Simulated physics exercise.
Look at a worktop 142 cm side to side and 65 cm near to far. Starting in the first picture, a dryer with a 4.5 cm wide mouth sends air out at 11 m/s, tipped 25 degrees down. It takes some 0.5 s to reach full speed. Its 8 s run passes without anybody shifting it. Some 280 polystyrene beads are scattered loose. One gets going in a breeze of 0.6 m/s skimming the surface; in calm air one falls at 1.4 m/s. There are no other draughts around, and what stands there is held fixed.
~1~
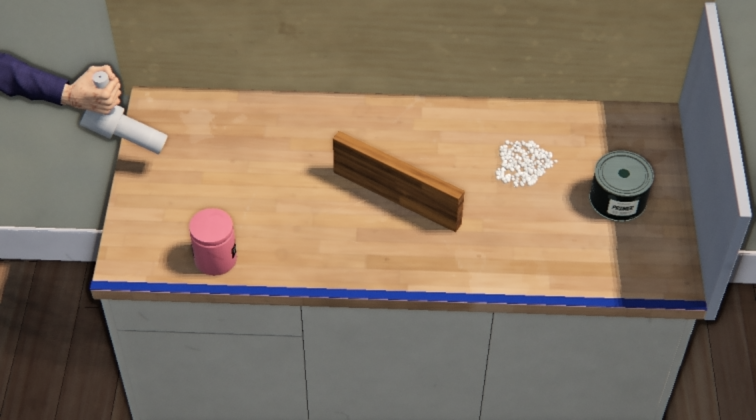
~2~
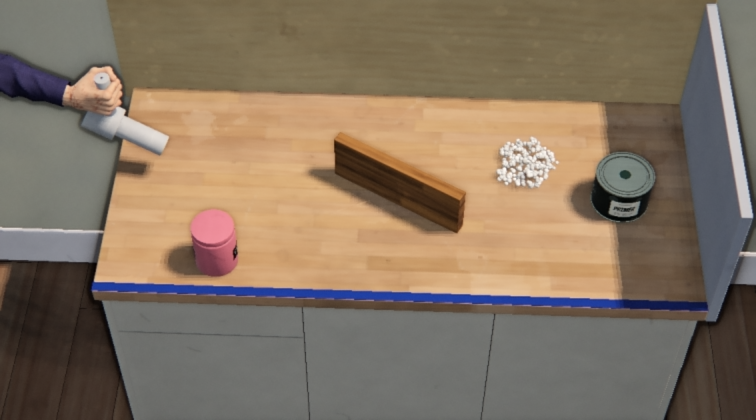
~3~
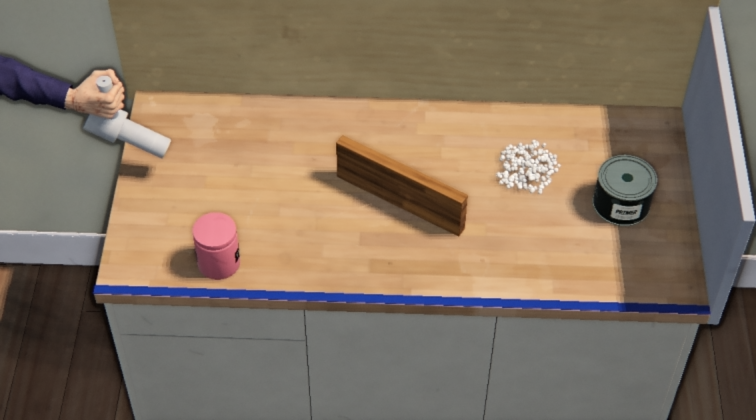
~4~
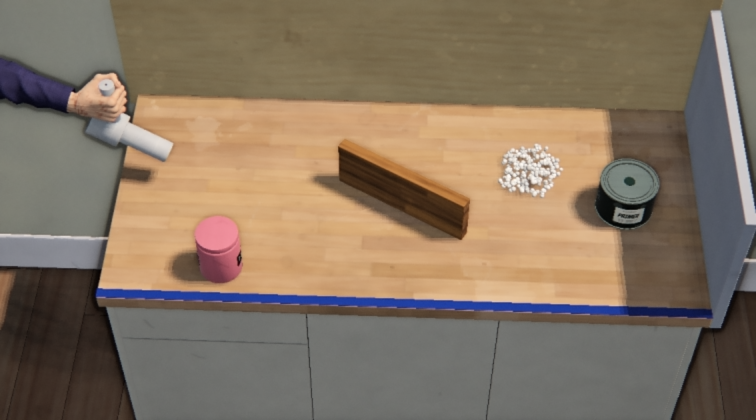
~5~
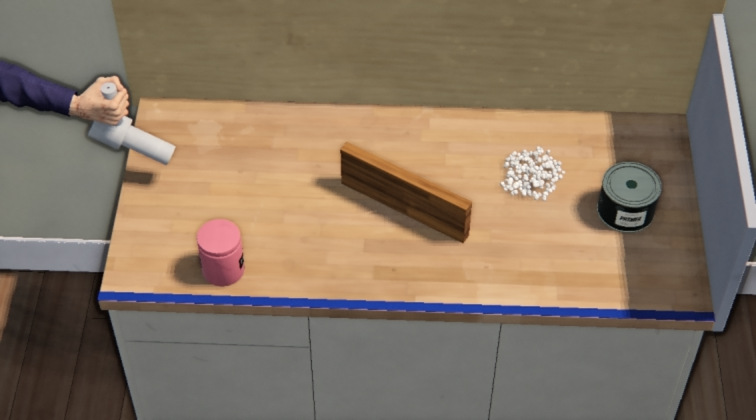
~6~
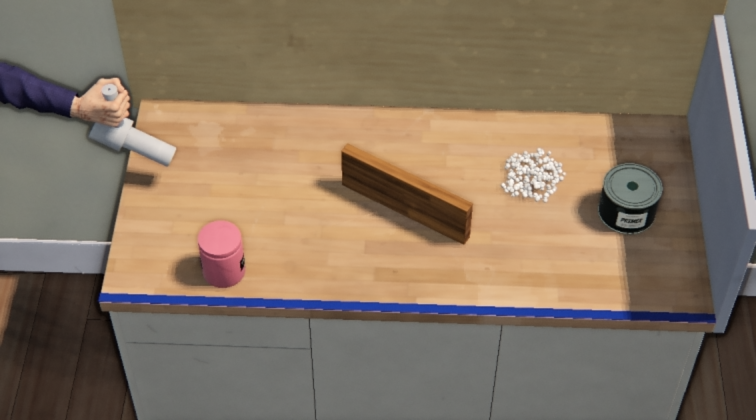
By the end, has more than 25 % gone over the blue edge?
A quarter or less goes over that edge.
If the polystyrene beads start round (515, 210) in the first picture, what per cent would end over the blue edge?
Then about 0 %.
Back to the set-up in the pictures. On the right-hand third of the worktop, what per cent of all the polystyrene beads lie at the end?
Around 100 per cent.
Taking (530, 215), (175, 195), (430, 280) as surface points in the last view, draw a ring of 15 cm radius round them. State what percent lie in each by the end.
I would say some 70 %, 0 % and 0 % respectively.
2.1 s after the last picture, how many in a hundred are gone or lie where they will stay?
The share is roughly 80 %.
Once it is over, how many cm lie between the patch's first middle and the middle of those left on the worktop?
0 cm.
Then, 1.2 s after the last picture the count stands so, 0 % are over the blue edge; the middle of those still in play is near (536, 175).
Then, 2.1 s after the last picture the count stands so, 0 % are over the blue edge; the middle of those still in play is near (536, 175).
Then, 4.0 s after the last picture the count stands so, 0 % are over the blue edge; the middle of those still in play is near (536, 175).
Then, 7.6 s after the last picture, at the end, 0 % are over the blue edge; the middle of those still in play is near (536, 175).
